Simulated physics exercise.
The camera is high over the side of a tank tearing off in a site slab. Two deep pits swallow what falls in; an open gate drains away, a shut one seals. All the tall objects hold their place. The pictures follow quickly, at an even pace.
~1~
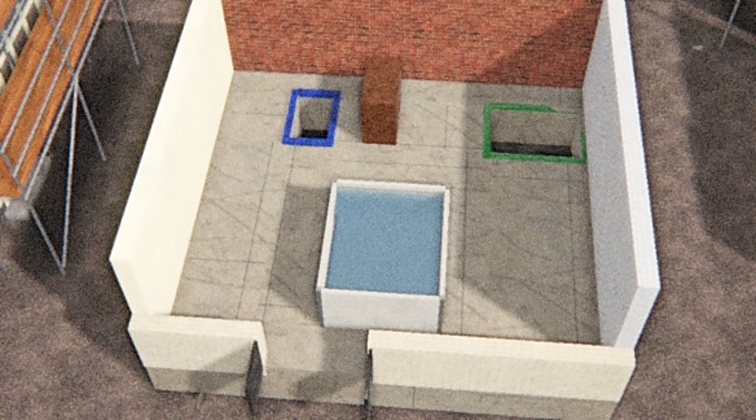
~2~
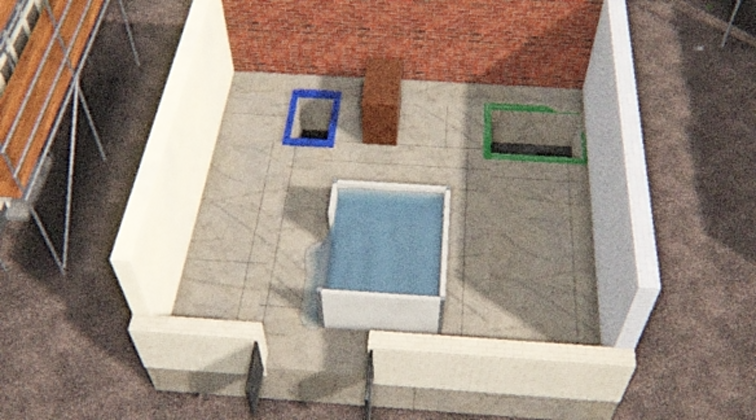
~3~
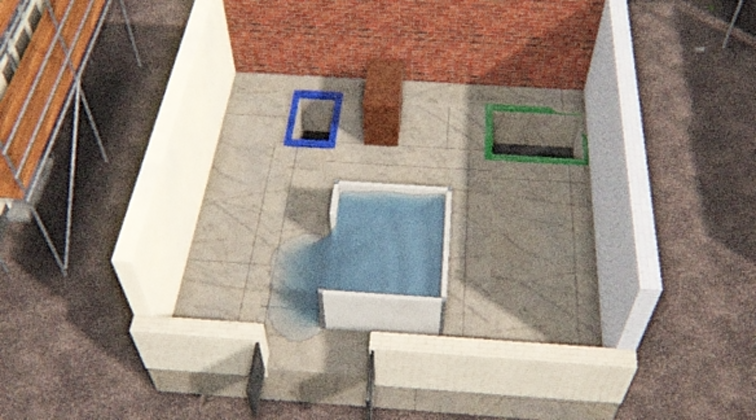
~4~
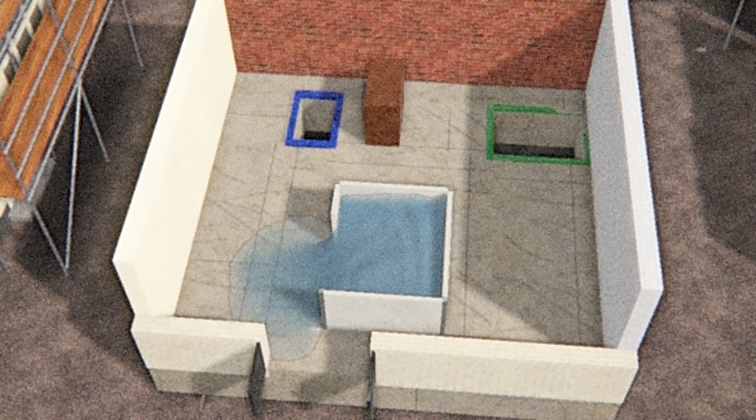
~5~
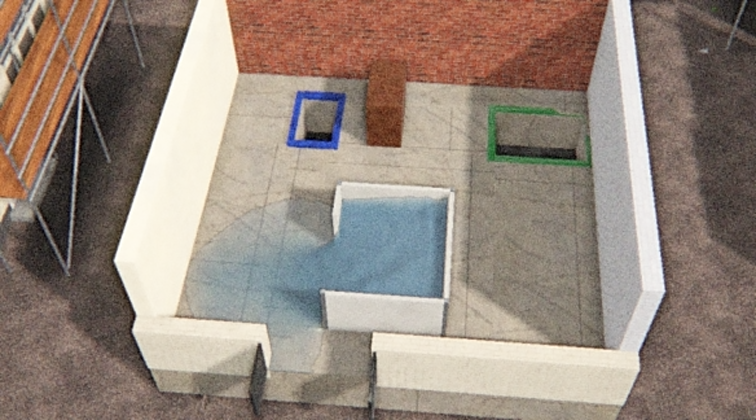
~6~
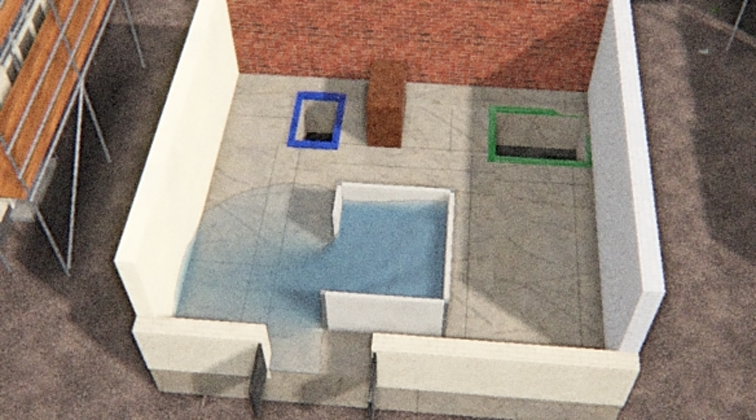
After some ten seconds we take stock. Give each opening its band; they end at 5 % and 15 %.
In the end: The gate takes more than 15 %; the green pit takes from 5 to 15 %; the blue pit takes more than 15 %.
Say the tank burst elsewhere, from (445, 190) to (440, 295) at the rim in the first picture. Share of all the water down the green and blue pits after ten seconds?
Parts in a hundred: Green 50, blue 0.
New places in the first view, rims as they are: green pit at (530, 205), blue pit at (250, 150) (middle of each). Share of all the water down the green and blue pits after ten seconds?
In per cent: Green 6, blue 25.
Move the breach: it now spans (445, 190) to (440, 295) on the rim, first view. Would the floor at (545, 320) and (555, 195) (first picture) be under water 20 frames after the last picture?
One after the other: Flooded, under water.
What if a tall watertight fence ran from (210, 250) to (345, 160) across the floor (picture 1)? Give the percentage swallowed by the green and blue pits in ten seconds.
Roughly, in per cent: Green 12, blue 2.
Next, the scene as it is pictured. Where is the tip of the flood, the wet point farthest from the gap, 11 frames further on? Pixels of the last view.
I would point to (238, 78).
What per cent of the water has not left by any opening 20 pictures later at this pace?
Some 90 per cent.
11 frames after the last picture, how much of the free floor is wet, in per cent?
Some 30 per cent.
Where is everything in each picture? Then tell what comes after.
The first frame shows the open tank at (386, 240) is whole and still.
In the second frame, water pours out at (330, 273) and has run to (320, 245).
In the third frame, the front is at (285, 248), out from the gap at (331, 276).
In the fourth frame, the front is at (239, 258), out from the gap at (332, 278).
In the fifth frame, water pours out at (334, 279) and has run to (192, 269).
In the sixth frame, water pours out at (334, 279) and has run to a hidden place.
A moment on, water covers 25 % of the floor; the gate 1 %, the green pit 0 %, the blue pit 0 %.
Next, water covers 30 % of the floor; the gate 2 %, the green pit 0 %, the blue pit 0 %.
Then, water covers 55 % of the floor; the gate 6 %, the green pit 0 %, the blue pit 4 %.
Later, water covers 70 % of the floor; the gate 12 %, the green pit 3 %, the blue pit 16 %.
In the end, water covers 85 % of the floor; the gate 17 %, the green pit 10 %, the blue pit 22 %.
